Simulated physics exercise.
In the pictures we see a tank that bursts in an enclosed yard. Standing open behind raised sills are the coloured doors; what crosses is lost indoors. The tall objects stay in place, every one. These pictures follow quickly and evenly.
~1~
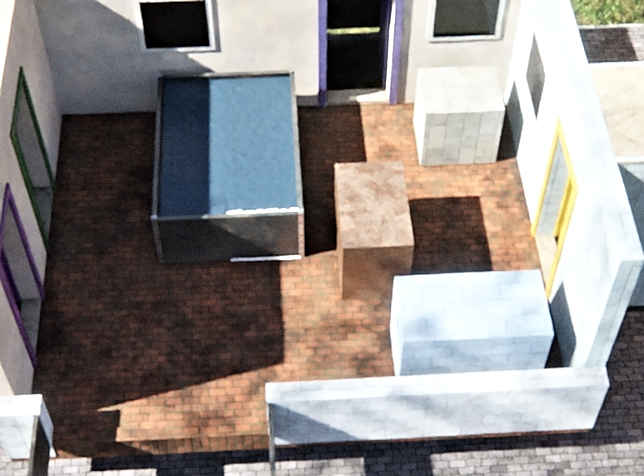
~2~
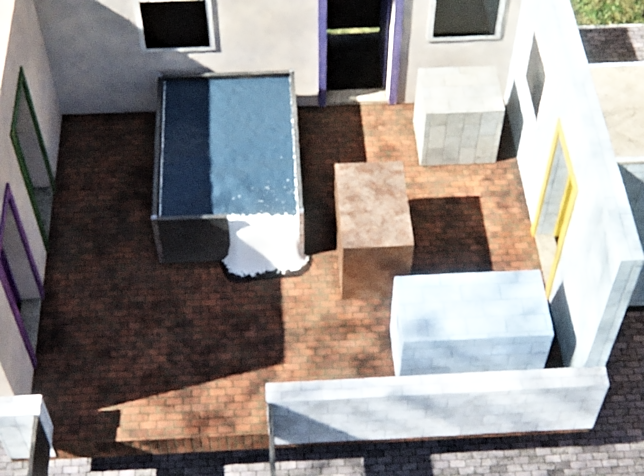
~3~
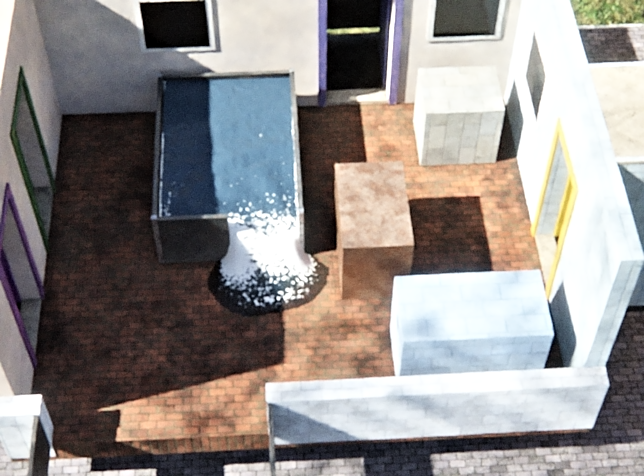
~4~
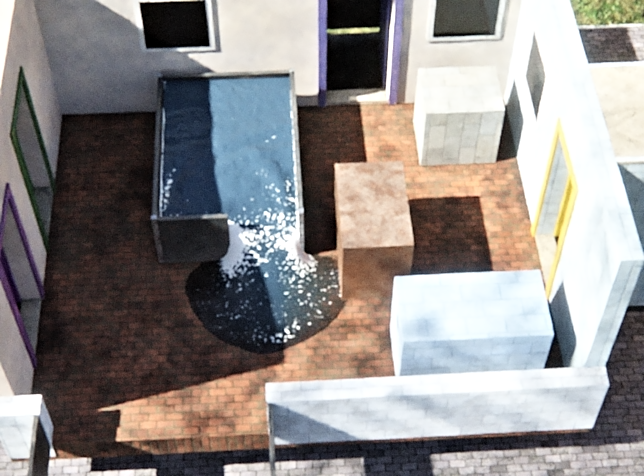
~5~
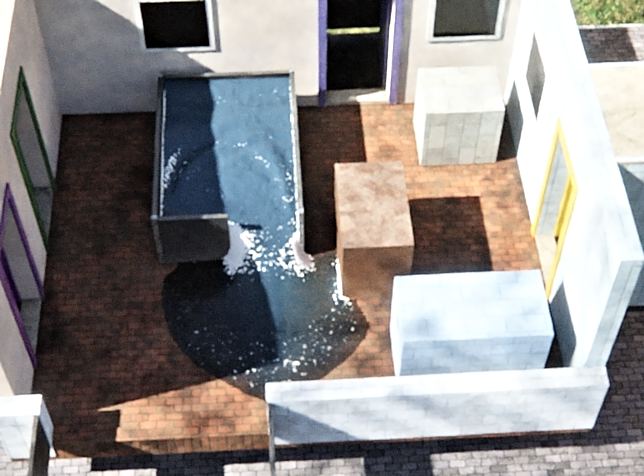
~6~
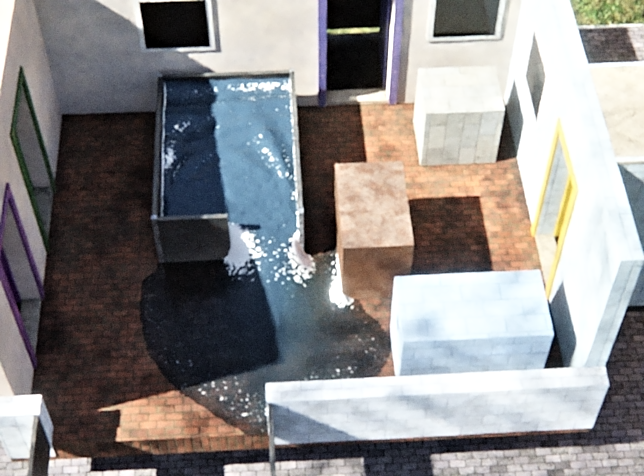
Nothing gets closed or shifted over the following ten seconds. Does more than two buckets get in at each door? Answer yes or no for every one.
Yellow door: Yes, blue door: No, green door: No, purple door: No.
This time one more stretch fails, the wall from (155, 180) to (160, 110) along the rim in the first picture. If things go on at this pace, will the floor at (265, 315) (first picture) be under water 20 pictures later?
Answer: No water.
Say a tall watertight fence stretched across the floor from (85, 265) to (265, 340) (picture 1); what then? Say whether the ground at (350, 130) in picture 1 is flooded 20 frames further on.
I'd say it ends up unwetted.
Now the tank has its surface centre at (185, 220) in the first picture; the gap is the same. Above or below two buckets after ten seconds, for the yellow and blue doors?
Lab note - yellow remains within bounds, blue remains within bounds.
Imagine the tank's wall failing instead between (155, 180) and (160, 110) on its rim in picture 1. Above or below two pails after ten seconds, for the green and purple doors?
In that case the green one breaks the limit and the purple one breaks the limit.
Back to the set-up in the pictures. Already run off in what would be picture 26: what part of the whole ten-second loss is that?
Something close to 45 percent by that point.
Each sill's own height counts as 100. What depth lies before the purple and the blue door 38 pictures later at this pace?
Around 110 in a hundred for the first and 100 in a hundred for the second.
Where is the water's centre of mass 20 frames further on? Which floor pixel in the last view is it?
Close to (286, 252).
A moment on, water covers 30 % of the floor; the yellow door not reached, the blue door not reached, the green door not reached, the purple door not reached.
Next, water covers 35 % of the floor; the yellow door not reached, the blue door not reached, the green door not reached, the purple door not reached.
Then, water covers 50 % of the floor; the yellow door under two buckets in, the blue door not reached, the green door not reached, the purple door wet at the sill, nothing in.
Later, water covers 75 % of the floor; the yellow door over two buckets in, the blue door wet at the sill, nothing in, the green door not reached, the purple door wet at the sill, nothing in.
In the end, water covers 95 % of the floor; the yellow door over two buckets in, the blue door under two buckets in, the green door wet at the sill, nothing in, the purple door under two buckets in.
